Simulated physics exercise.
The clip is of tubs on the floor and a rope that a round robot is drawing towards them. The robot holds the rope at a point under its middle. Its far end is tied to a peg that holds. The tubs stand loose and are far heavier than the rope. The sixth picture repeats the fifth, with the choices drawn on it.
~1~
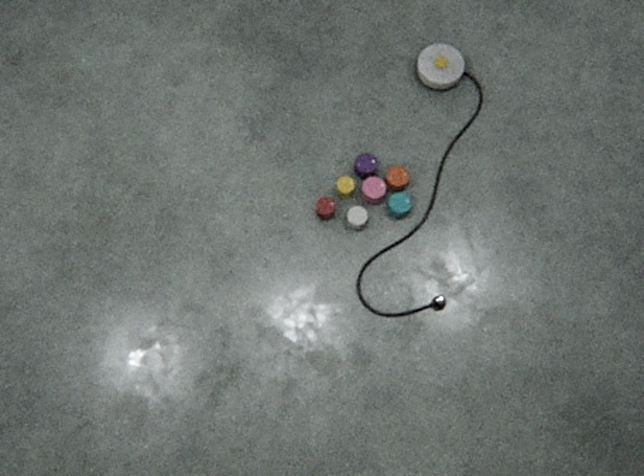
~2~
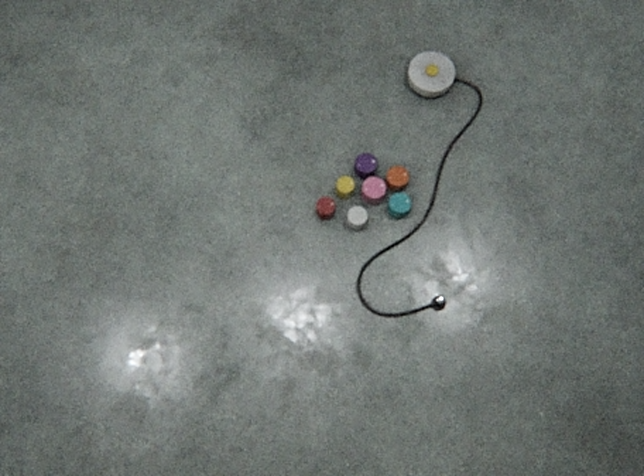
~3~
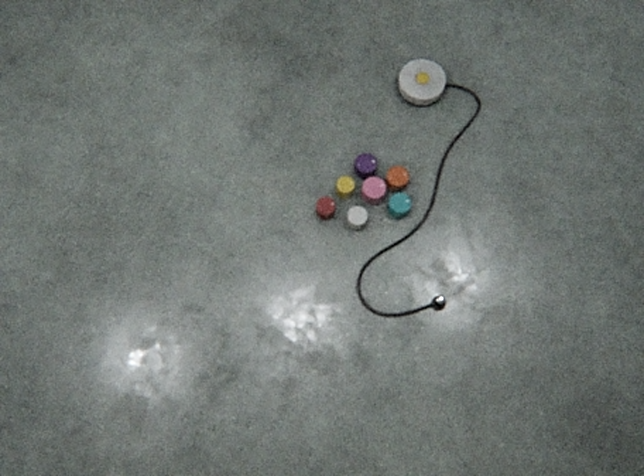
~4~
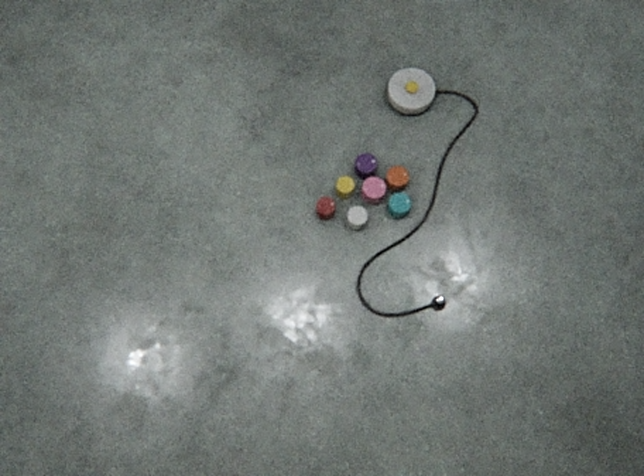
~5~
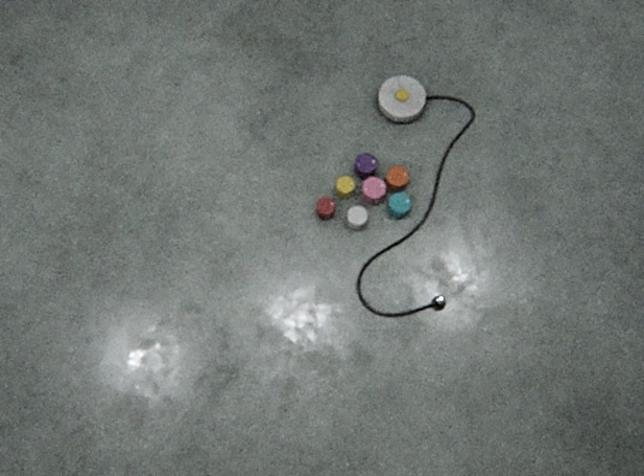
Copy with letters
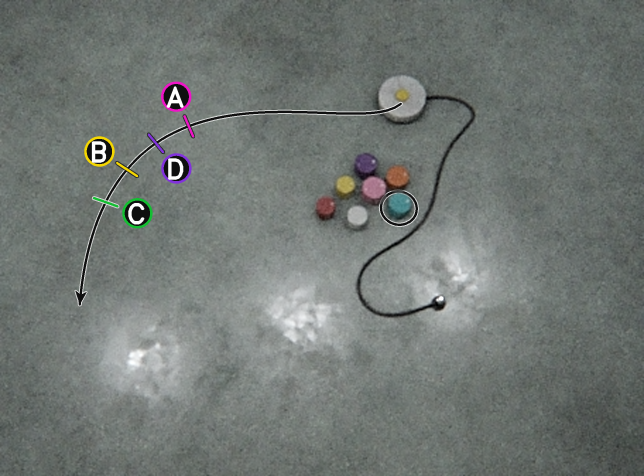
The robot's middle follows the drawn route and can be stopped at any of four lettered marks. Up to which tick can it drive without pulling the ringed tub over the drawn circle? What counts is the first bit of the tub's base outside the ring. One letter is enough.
No farther than B.
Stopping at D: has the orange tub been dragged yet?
No.
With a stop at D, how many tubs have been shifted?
By then, none.
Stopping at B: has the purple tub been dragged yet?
Yes.
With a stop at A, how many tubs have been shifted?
The count is none.
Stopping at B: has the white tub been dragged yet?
No.
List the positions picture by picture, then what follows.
White tub (357, 218); turquoise tub (400, 206); red tub (326, 208), in the first frame.
Robot (431, 75); yellow tub (345, 188), in the second frame.
Robot (422, 83); pink tub (374, 191), in the third frame.
Robot (411, 92); purple tub (366, 166), in the fourth frame.
Robot (402, 100); turquoise tub (400, 206); red tub (326, 208); yellow tub (345, 188), in the fifth frame.
On the marked copy, A at (189, 126); B at (127, 170); C at (106, 202); D at (156, 143); the ring at (399, 208); the route from (401, 104) via (189, 126) to (80, 304).
Following B. Soon after the start, robot (301, 108); turquoise tub (400, 206).
Later, robot (198, 118); turquoise tub (400, 206).
In the end, robot (125, 166); pink tub (369, 195); orange tub (388, 186); purple tub (361, 176); turquoise tub (400, 206); the turquoise tub is still in its ring.
As for the rest, A is safe but short; C drags the ringed tub to (390, 213); D is safe but short.
